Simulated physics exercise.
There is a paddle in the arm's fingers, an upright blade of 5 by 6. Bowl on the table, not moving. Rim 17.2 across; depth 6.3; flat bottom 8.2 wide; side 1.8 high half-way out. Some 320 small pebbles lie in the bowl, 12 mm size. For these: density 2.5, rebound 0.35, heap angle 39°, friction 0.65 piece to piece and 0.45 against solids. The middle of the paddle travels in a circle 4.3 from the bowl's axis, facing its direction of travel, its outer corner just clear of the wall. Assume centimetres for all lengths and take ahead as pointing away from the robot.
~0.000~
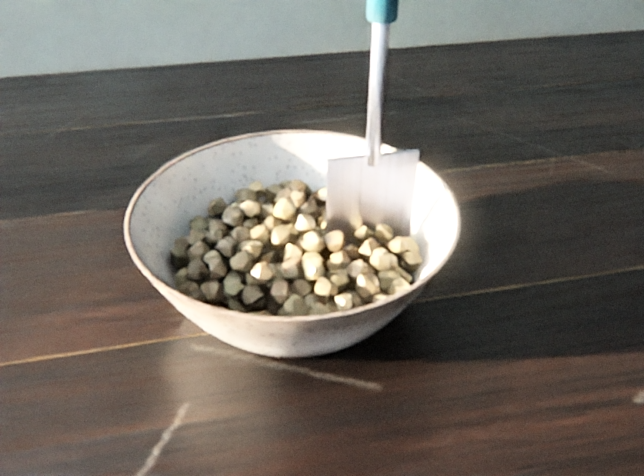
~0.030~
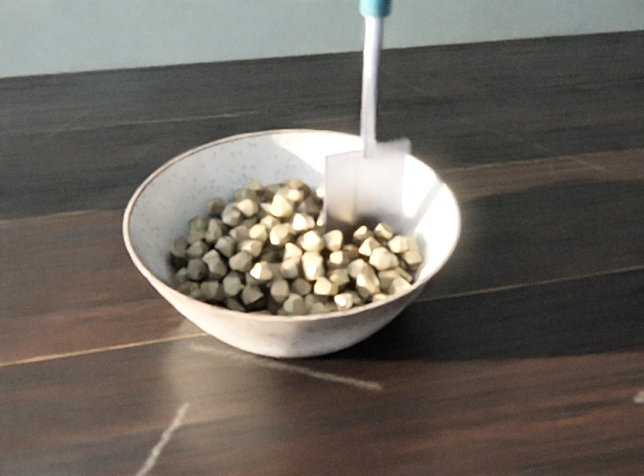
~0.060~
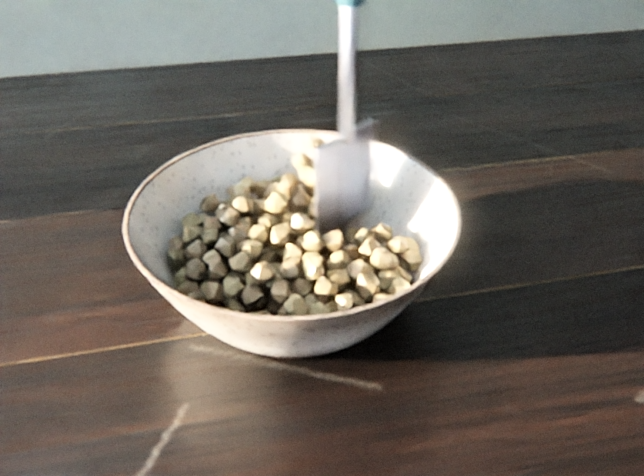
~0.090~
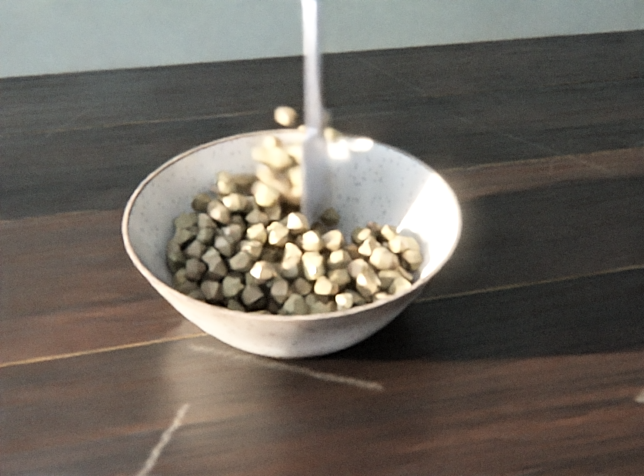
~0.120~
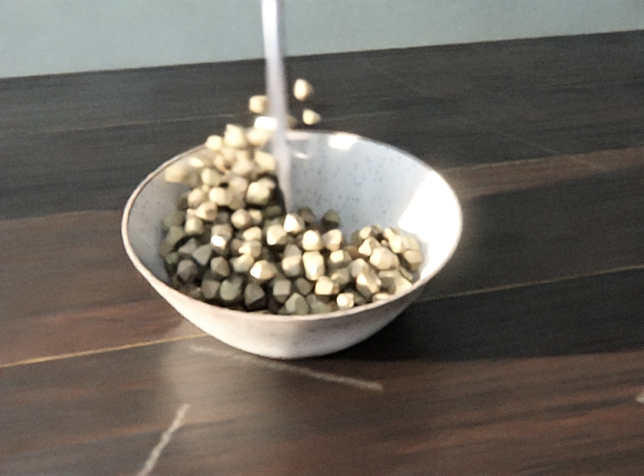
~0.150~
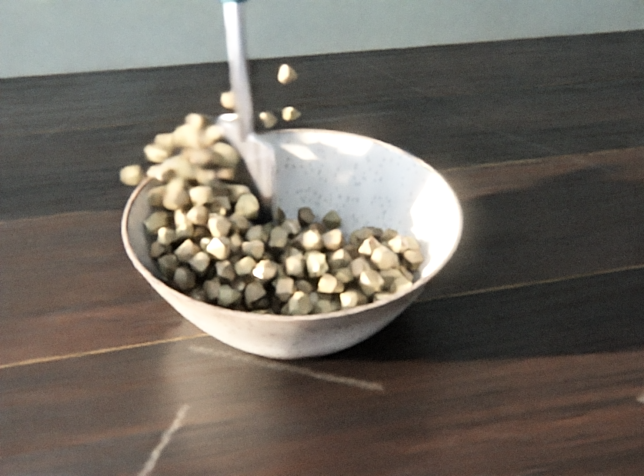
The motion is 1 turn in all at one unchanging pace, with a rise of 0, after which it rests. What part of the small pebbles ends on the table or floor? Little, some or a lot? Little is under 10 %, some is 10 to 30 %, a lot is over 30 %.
A lot.
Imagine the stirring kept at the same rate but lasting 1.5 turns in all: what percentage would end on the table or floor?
Roughly 55 per cent.
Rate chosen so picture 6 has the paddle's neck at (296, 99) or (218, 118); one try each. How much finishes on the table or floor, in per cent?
Roughly 25 per cent on the first try and 40 per cent on the second.
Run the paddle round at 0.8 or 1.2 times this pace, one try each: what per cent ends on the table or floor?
Around 30 percent for the first try and 40 percent for the second.
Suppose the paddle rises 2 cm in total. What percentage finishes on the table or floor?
25 per cent, roughly.
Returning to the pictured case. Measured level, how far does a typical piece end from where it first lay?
Near 10 cm.
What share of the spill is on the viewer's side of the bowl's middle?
About 60 per cent.
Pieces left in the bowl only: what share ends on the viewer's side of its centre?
Near 25 per cent of what stays in the bowl.
By 0.25 s, 207° round, highest piece 12 above the table; 283 in the bowl, 6 on the table or floor, 27 in flight or on the tool.
By 0.35 s, 297° round, highest piece 10 above the table; 238 in the bowl, 31 on the table or floor, 47 in flight or on the tool.
By 0.60 s, 0° round, highest piece 7 above the table; 185 in the bowl, 130 on the table or floor, 1 in flight or on the tool.
By 1.30 s, 0° round, highest piece 7 above the table; 185 in the bowl, 131 on the table or floor.
Final count, 185 in the bowl, 131 on the table or floor. That is 41 % on the table or floor.
